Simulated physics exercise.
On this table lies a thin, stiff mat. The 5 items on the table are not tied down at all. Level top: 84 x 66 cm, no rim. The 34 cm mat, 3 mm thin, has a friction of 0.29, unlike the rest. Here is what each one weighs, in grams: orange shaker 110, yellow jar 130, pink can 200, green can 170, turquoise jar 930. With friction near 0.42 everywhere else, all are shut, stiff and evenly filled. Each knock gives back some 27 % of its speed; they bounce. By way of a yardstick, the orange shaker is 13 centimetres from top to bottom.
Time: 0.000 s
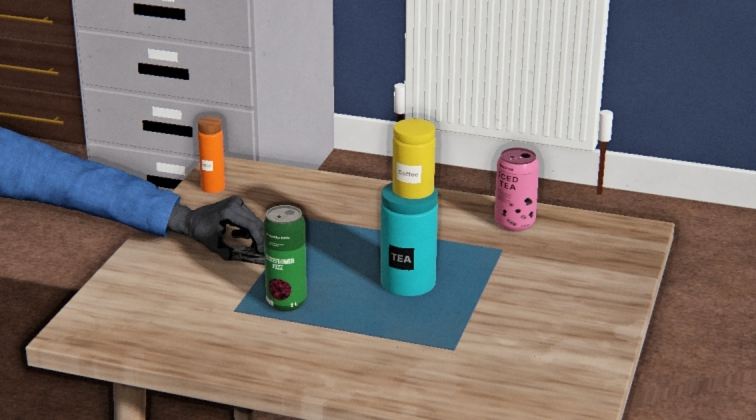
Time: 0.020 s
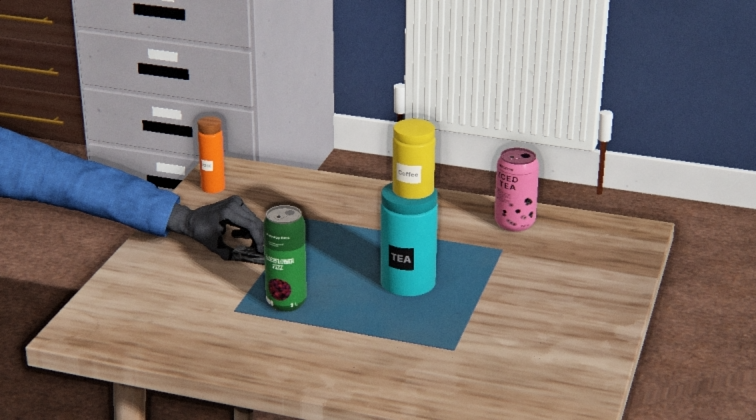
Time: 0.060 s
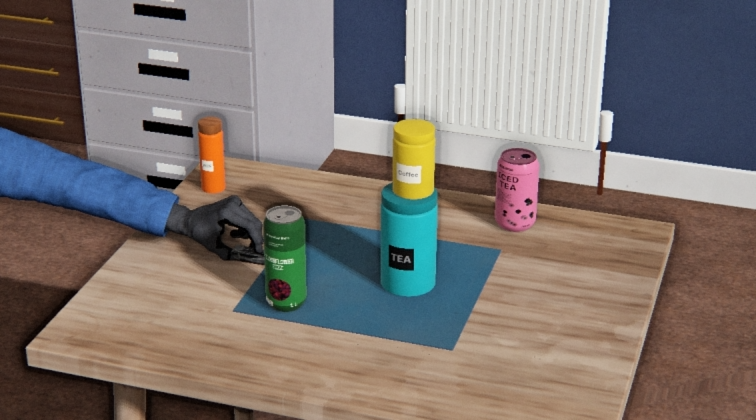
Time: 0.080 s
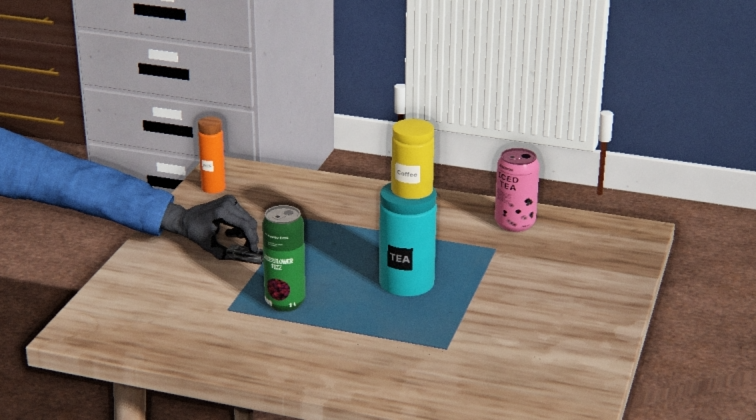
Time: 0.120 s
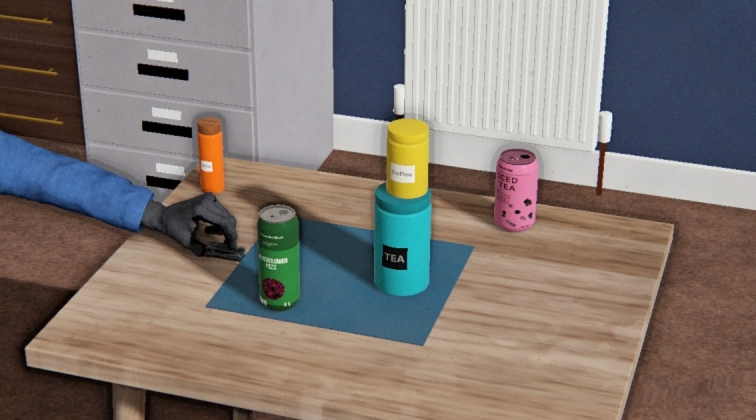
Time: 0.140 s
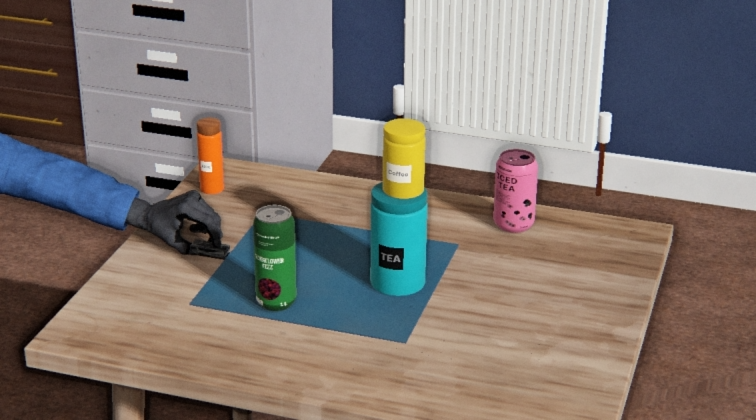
On a wooden table, a gloved hand pulls the blue mat left, carrying three containers along.
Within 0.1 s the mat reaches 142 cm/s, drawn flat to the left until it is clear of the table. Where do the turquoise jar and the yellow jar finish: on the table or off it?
The turquoise jar on the table, the yellow jar on the table.
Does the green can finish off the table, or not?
Green can: Goes out of bounds.
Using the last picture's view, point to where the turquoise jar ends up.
Around (363, 234).
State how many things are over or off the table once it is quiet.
The count is 2.
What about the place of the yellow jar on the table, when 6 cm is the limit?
Outcome for the yellow jar: Displaced.
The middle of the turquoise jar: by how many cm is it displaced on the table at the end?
Roughly 7 cm.
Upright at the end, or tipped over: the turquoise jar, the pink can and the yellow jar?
Outcome noted - the turquoise jar survives without falling, the pink can survives without falling, the yellow jar ends up fallen.
Around 0.44 s, mat out by 50 cm; yellow jar at 23° to upright near (343, 147); turquoise jar shifted 7 cm near (364, 234); green can at 31° to upright.
Around 0.84 s, mat out by 82 cm; green can now off the table; yellow jar on its side near (301, 186); turquoise jar shifted 7 cm near (363, 235).
Finally (2.7 s), off the table, green can; on their side or leaning hard on the table, yellow jar; not toppled but over 6 cm from the start, turquoise jar; the other 2 still in place (within 6 cm). Final places as that camera would see them, turquoise jar near (363, 235), yellow jar near (276, 251).
